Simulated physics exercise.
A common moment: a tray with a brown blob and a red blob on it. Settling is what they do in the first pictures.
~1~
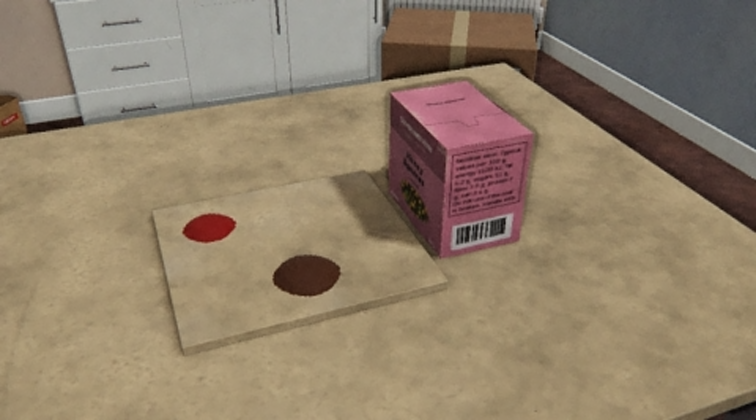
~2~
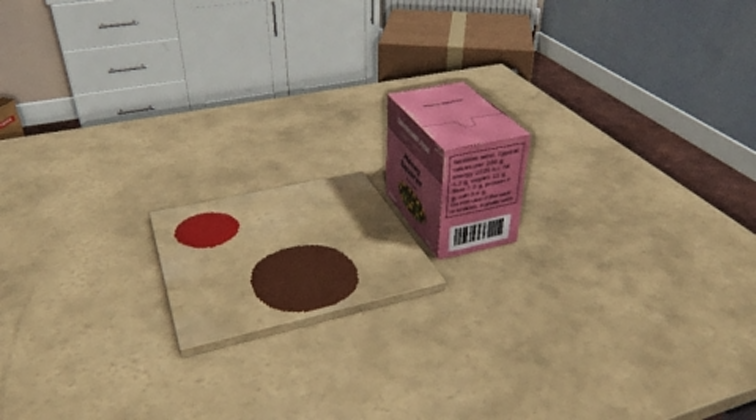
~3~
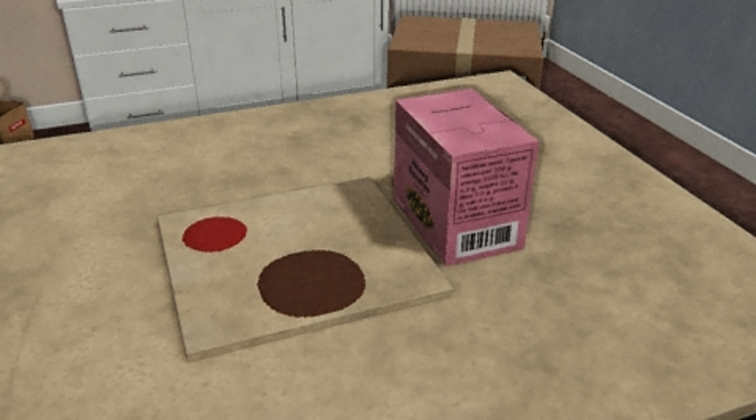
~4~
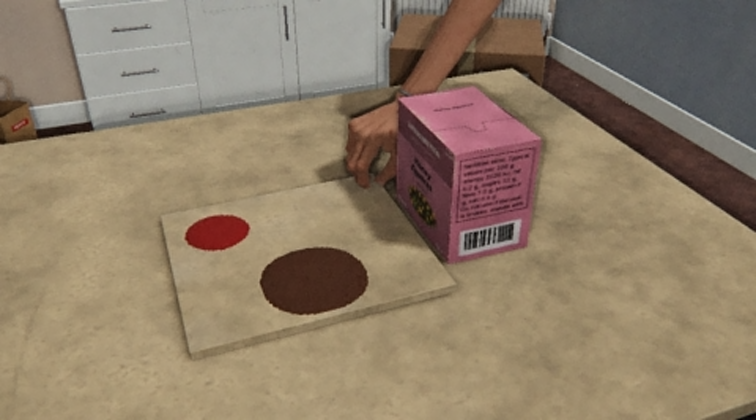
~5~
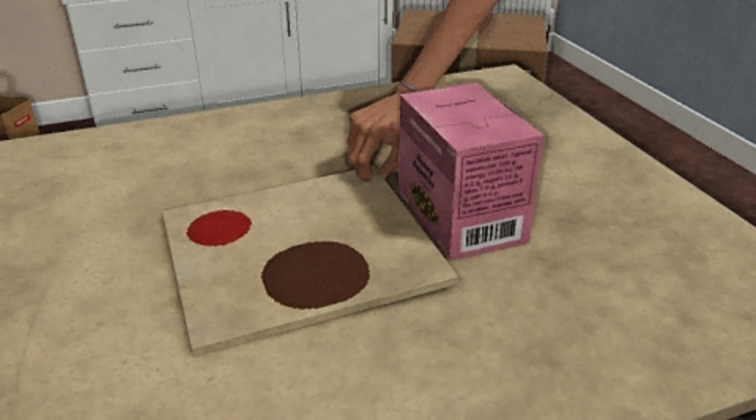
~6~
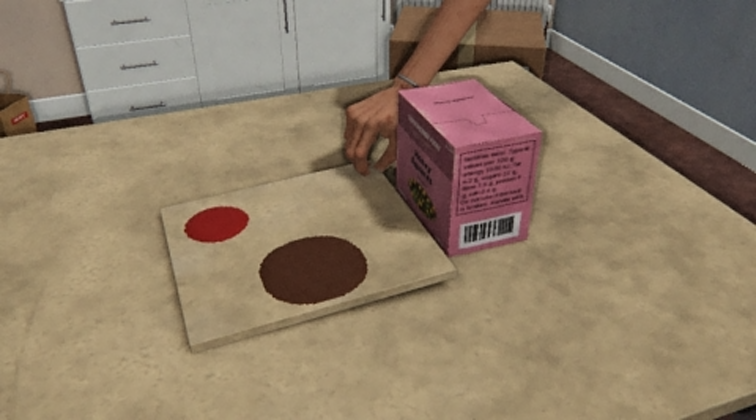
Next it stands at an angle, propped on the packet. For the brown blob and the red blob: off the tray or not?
Take the brown blob first: It goes over; then the red blob goes over.
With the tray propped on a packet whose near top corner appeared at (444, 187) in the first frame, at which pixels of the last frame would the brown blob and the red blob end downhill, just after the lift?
In the last picture, the first tip sits around (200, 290), the second around (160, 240).
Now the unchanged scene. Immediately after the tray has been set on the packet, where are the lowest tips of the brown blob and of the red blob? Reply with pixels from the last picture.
(174, 305), then (160, 237).
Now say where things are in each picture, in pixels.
The tray lies flat; brown blob (307, 272) a low mound; red blob (210, 225) a low mound; packet (486, 198), in the first frame.
They settle; brown blob (305, 276) spread thin; red blob (207, 228) spread thin, in the second frame.
At rest; brown blob (312, 281) spread thin; red blob (215, 232) spread thin, in the third frame.
A hand takes the end; brown blob (314, 277) spread thin; red blob (217, 230) spread thin, in the fourth frame.
The end is rising; brown blob (315, 272) spread thin; red blob (219, 226) spread thin, in the fifth frame.
The tray slopes by about 3°; brown blob (314, 267) spread thin; red blob (217, 222) spread thin; packet (494, 197), in the sixth frame.
Shortly, slope about 34°; the brown blob is dripping off the low end; the red blob is dripping off the low end.
Then, the brown blob is dripping off the low end; the red blob is dripping off the low end.
At the finish, slope about 34°; the brown blob is dripping off the low end; the red blob is dripping off the low end.
